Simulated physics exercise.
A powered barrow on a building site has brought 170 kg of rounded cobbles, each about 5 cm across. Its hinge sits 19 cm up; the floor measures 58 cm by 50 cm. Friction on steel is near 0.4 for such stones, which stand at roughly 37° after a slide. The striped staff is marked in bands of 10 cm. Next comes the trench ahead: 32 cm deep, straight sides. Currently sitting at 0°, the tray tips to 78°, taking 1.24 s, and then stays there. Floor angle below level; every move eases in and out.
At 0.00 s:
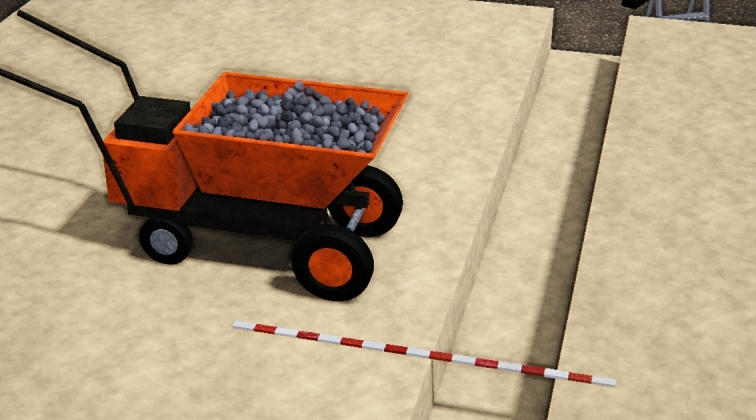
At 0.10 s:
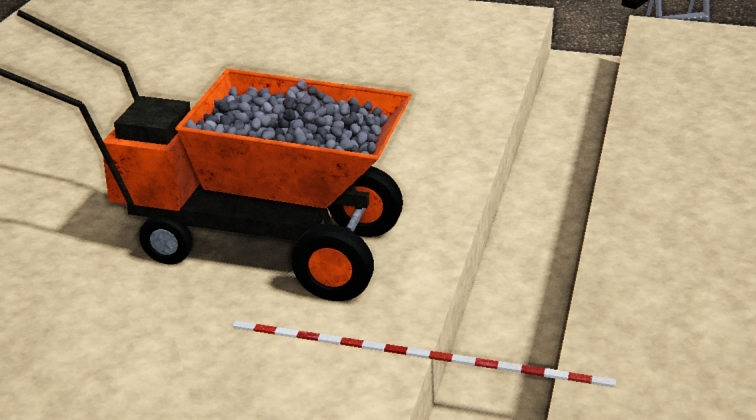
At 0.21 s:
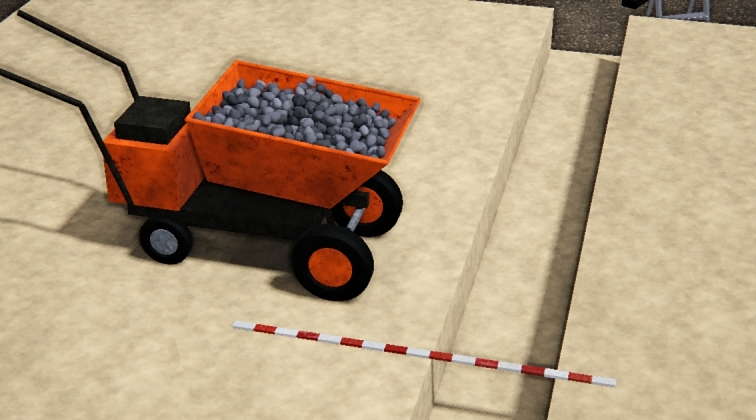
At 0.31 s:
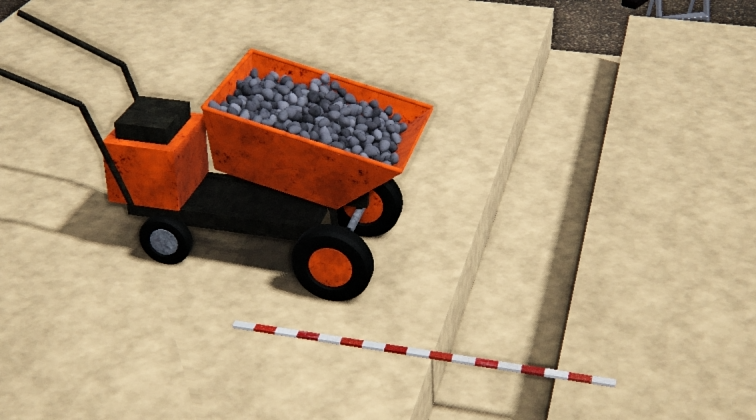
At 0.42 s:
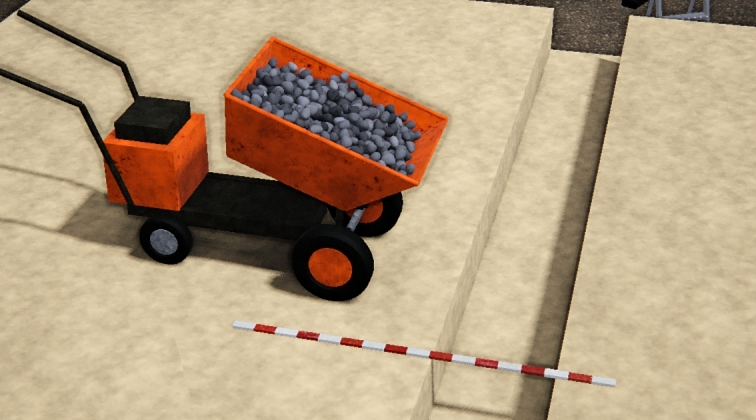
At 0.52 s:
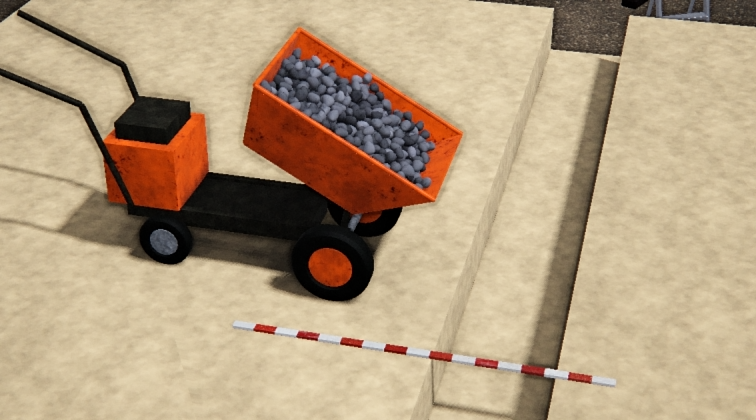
The orange tray of a small wheeled barrow, heaped with rounded grey stones, tilts gradually steeper, its left end rising and its right lip lowering towards a trench, while the wheels stay still beside a red-and-white striped pole.
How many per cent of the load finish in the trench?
About 99 per cent.
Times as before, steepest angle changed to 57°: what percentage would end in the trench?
Then close to 60 per cent.
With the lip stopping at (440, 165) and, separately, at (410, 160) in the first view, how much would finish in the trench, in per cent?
About 45 per cent from the first spot, about 80 from the second.
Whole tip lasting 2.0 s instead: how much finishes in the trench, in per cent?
Close to 100 percent, then.
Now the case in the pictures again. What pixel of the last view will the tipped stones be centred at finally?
Somewhere near pixel (523, 332).
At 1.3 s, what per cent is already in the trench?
Around 60 per cent of it, at that instant.
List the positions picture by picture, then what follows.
In the first picture, lip at (374, 157), floor tilted 0°, highest stones at (298, 105).
In the second picture, the tray is at 2°, its lip at (377, 158); the top of the load is at (290, 103); the stones move at 0.3 m/s on average.
In the third picture, lip at (387, 163), floor tilted 6°, highest stones at (277, 98); the stones move at 0.5 m/s on average.
In the fourth picture, lip at (402, 172), floor tilted 12°, highest stones at (262, 87); the stones move at 0.7 m/s on average.
In the fifth picture, lip at (418, 184), floor tilted 20°, highest stones at (273, 77); the stones move at 0.8 m/s on average.
In the sixth picture, lip at (434, 201), floor tilted 30°, highest stones at (295, 67); the stones move at 0.9 m/s on average.
After 0.9 s the floor is at 66°; 99 % in the tray, 1 % in the trench; the foremost stones are at (495, 251).
After 1.3 s the floor is at 78°; 42 % in the tray, 58 % in the trench; the foremost stones are at (565, 324).
After 1.7 s the floor is at 78°; 12 % in the tray, 88 % in the trench, 1 % past the trench; the foremost stones are at (594, 298).
After 3.6 s the floor is at 78°; 0 % in the tray, 99 % in the trench, 1 % past the trench; the foremost stones are at (615, 318).
